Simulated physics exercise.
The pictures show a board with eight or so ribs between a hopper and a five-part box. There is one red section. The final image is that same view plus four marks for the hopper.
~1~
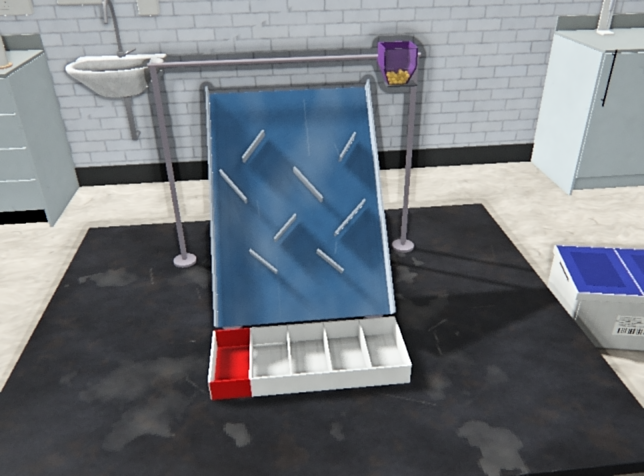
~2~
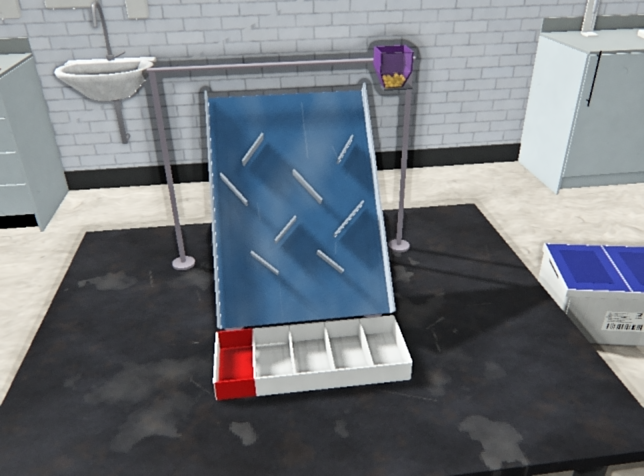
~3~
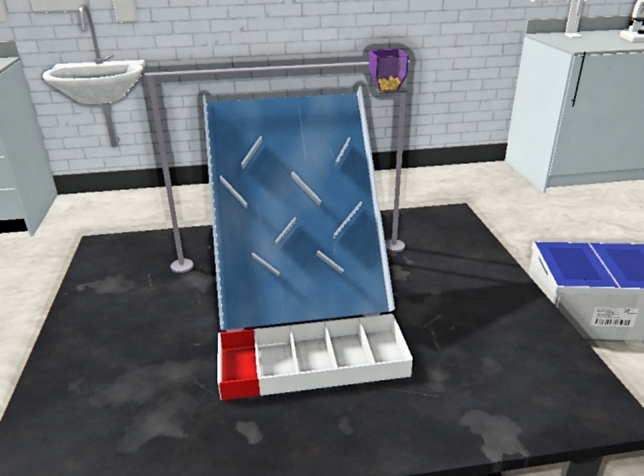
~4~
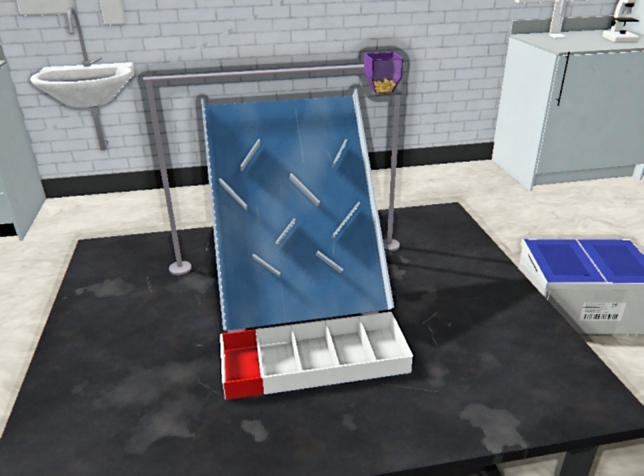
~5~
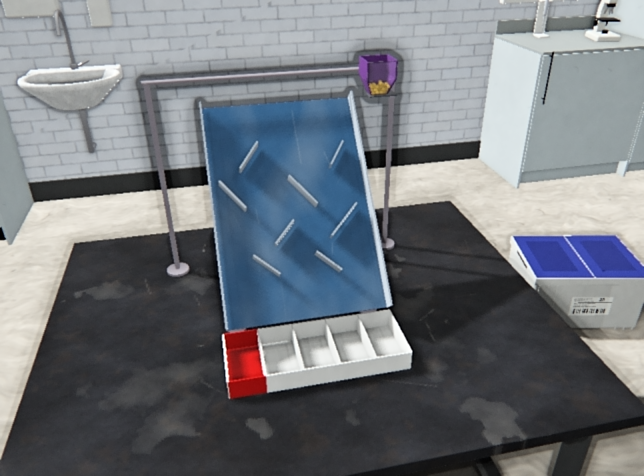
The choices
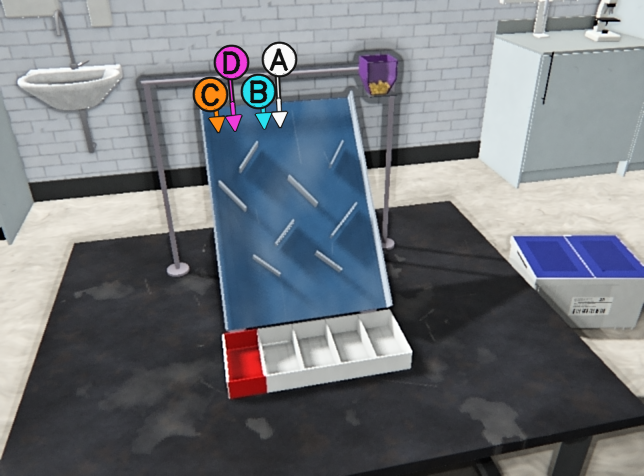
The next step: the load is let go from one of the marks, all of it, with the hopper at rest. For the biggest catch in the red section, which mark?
I would pick mark C.
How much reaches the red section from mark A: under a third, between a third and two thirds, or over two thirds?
It is under a third.
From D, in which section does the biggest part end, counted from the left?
The third from the left.
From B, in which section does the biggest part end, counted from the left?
It is the third one.
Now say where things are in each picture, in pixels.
In the first picture, hopper at (396, 76), puffed corn balls, door shut.
In the second picture, ribs (243, 161) to (262, 133), (339, 159) to (353, 135), (220, 173) to (246, 202).
In the third picture, ribs (292, 172) to (321, 201), (276, 242) to (295, 218), (335, 235) to (361, 202).
In the fourth picture, ribs (253, 254) to (280, 274), (318, 251) to (343, 270).
In the fifth picture, red section at (248, 386), number 1 of 5 from the left.
On the marked copy, mark A meets the board at (279, 121); mark B meets the board at (264, 123); mark C meets the board at (217, 126); mark D meets the board at (234, 125).
If A is chosen, a small part in the red section, nearly all in other sections.
If B is chosen, a small part in the red section, most in other sections.
If C is chosen, about a third in the red section, about two thirds in other sections.
If D is chosen, a small part in the red section, nearly all in other sections.
